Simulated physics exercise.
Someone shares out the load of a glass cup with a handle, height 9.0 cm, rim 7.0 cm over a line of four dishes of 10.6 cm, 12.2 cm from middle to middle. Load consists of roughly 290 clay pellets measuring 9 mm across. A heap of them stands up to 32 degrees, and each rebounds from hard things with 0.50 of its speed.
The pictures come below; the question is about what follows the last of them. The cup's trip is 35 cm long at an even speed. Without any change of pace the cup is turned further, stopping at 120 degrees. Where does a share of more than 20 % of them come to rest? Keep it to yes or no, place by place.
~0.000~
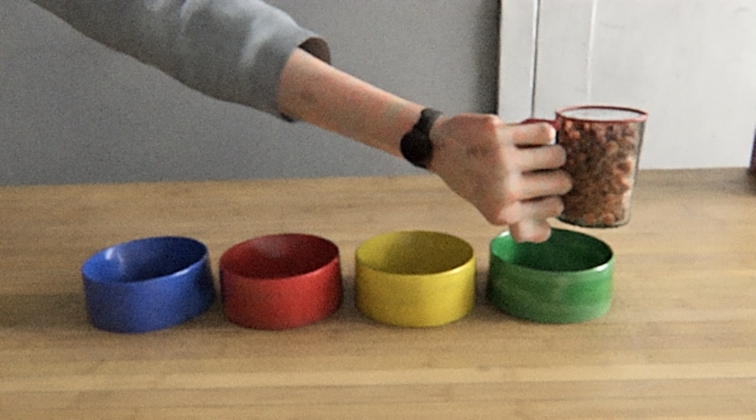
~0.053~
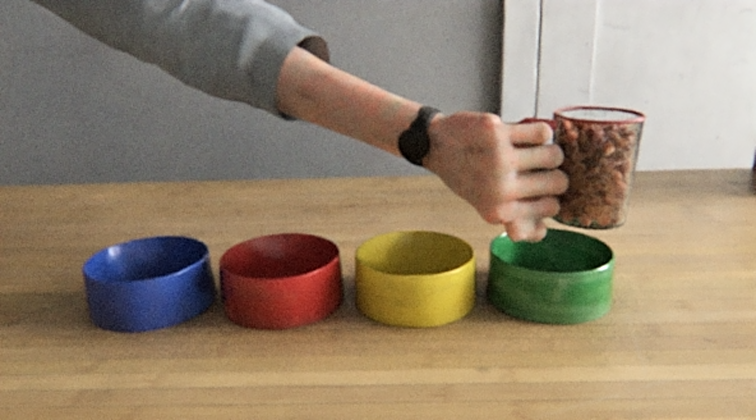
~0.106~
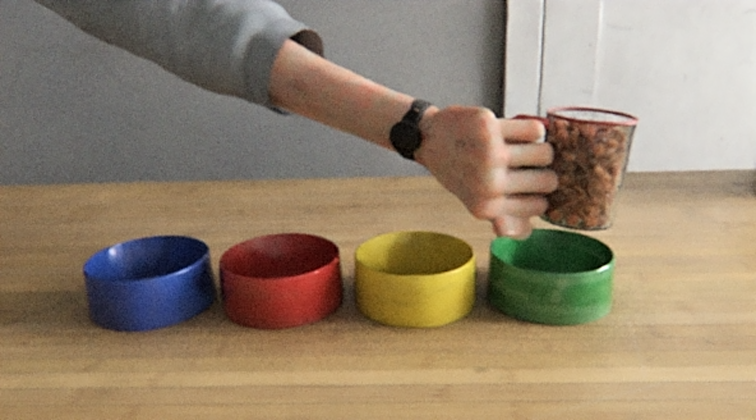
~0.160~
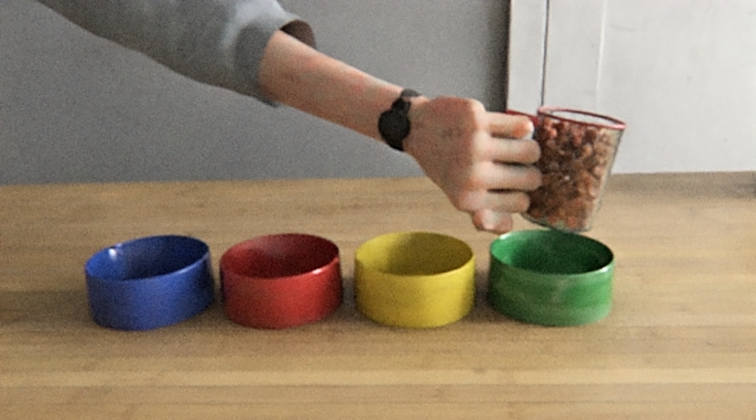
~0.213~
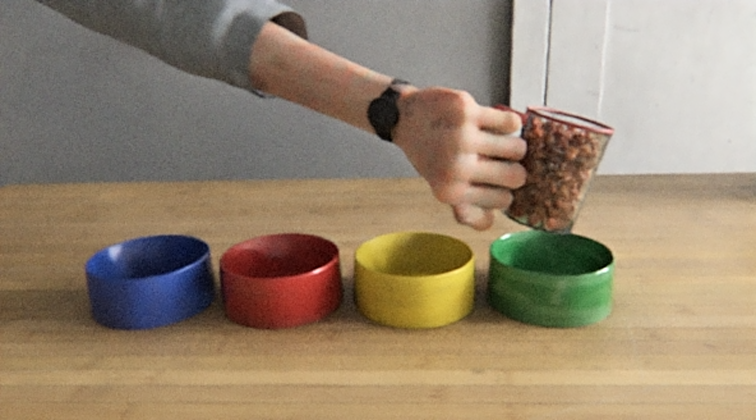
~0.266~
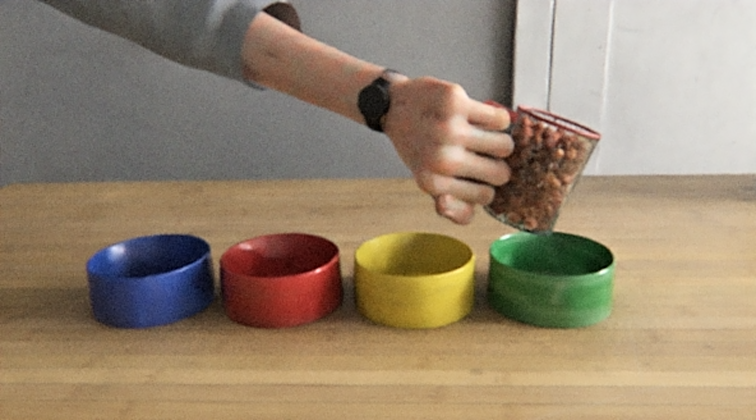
Place by place: Red yes, blue no, green no, yellow no, counter no.
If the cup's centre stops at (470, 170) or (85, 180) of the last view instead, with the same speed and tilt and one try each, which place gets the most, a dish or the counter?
Try 1 - green; try 2 - red.
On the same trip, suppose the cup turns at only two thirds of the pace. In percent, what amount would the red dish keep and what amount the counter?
I'd say red ends at 100 while the counter ends at 0.
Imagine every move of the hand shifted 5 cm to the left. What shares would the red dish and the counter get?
Red 50, counter 20.
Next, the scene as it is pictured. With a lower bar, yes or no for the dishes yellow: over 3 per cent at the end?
Yellow yes.
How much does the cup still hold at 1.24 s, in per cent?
Close to 75 % of the load.
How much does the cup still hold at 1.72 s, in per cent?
Roughly 5 per cent of the load.
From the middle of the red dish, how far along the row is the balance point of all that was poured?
Roughly 1 cm away, on the larger-x side.
After 0.85 s, tilt 76 degrees; cup holds 100 %.
Then, at 1.24 s, tilt 113 degrees; cup holds 75 %, red 10 %, yellow 10 %.
Then, at 1.72 s, tilt 120 degrees; cup holds 5 %, red 80 %, yellow 10 %.
By 2.3 s all is still; red 85 %, blue 0 %, green 0 %, yellow 10 %, counter 5 %.
